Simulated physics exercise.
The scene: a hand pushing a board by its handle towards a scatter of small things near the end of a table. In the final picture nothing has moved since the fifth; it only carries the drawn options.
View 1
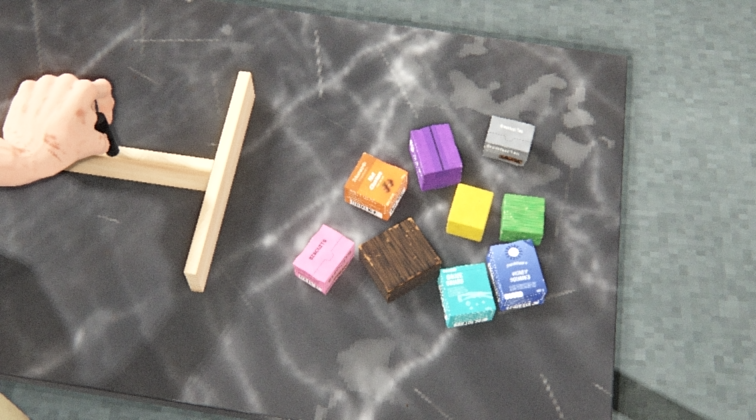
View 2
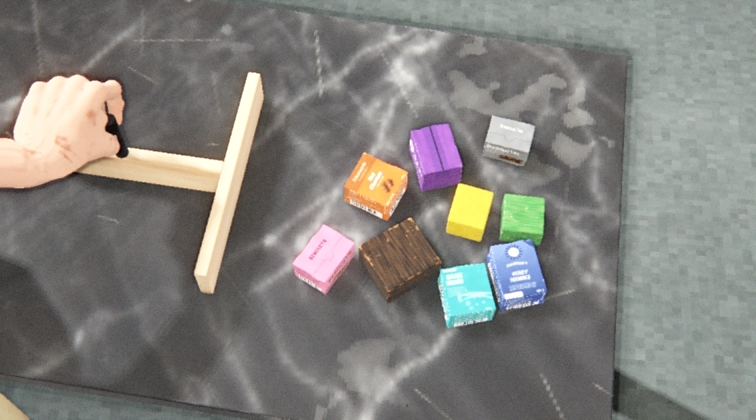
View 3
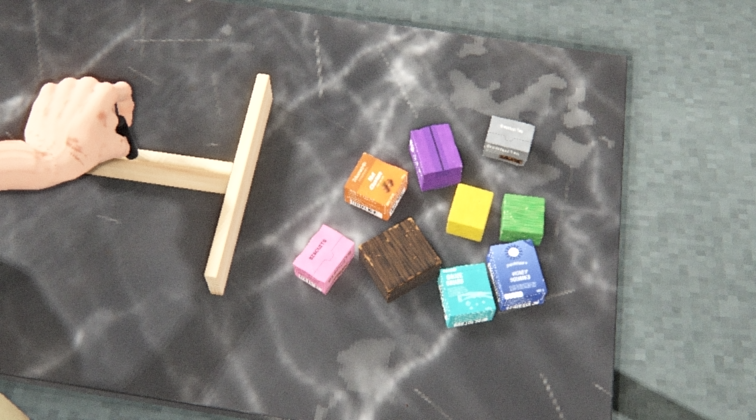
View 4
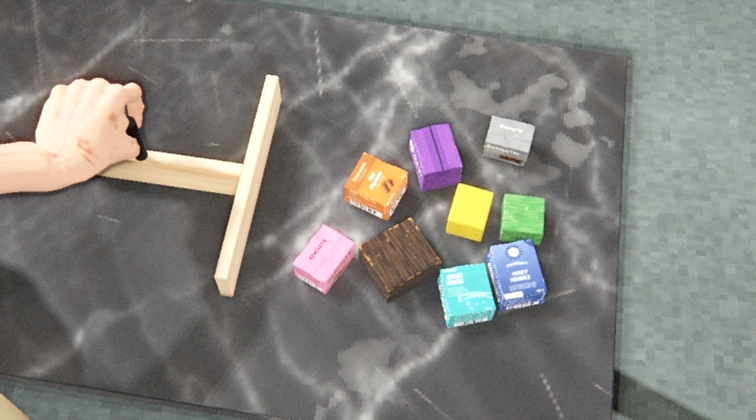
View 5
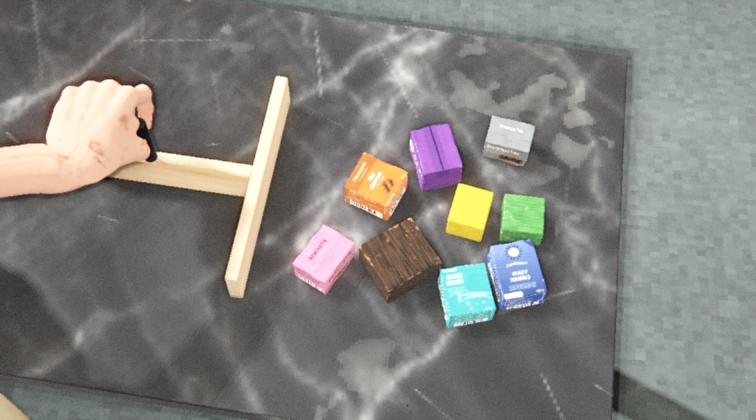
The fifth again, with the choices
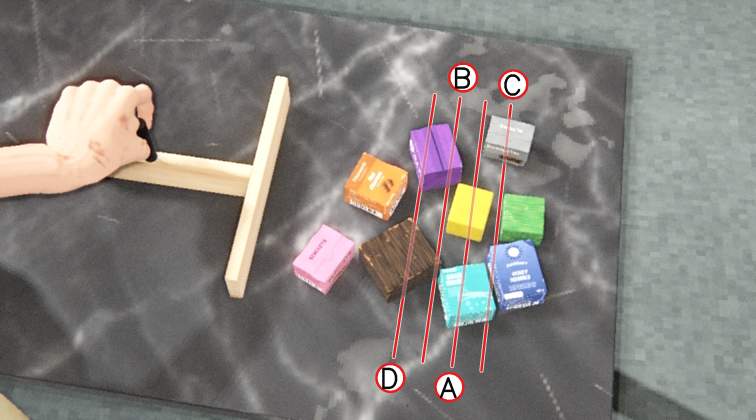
A hand sliding a T-shaped wooden board slowly to the right across a dark marbled table, towards nine colourful, motionless small boxes and blocks.
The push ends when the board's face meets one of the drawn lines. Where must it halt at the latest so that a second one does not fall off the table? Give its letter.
As far as mark C.
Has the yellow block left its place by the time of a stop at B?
Yes.
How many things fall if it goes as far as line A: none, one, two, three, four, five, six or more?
In all, none.
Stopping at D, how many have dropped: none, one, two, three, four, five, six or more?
The count is none.
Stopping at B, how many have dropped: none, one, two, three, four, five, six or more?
By then, none.
On the marked copy, A at (470, 224); B at (443, 220); C at (497, 228); D at (416, 216).
Following C. Soon after the start, board (345, 185); turquoise box (473, 300); pink packet (360, 262).
Later, board (432, 198); blue packet (566, 272); green block (544, 222).
In the end, board (497, 207); blue packet (615, 278); green block (608, 226); none fallen.
As for the rest, A is within the limit but short; B is within the limit but short; D is within the limit but short.
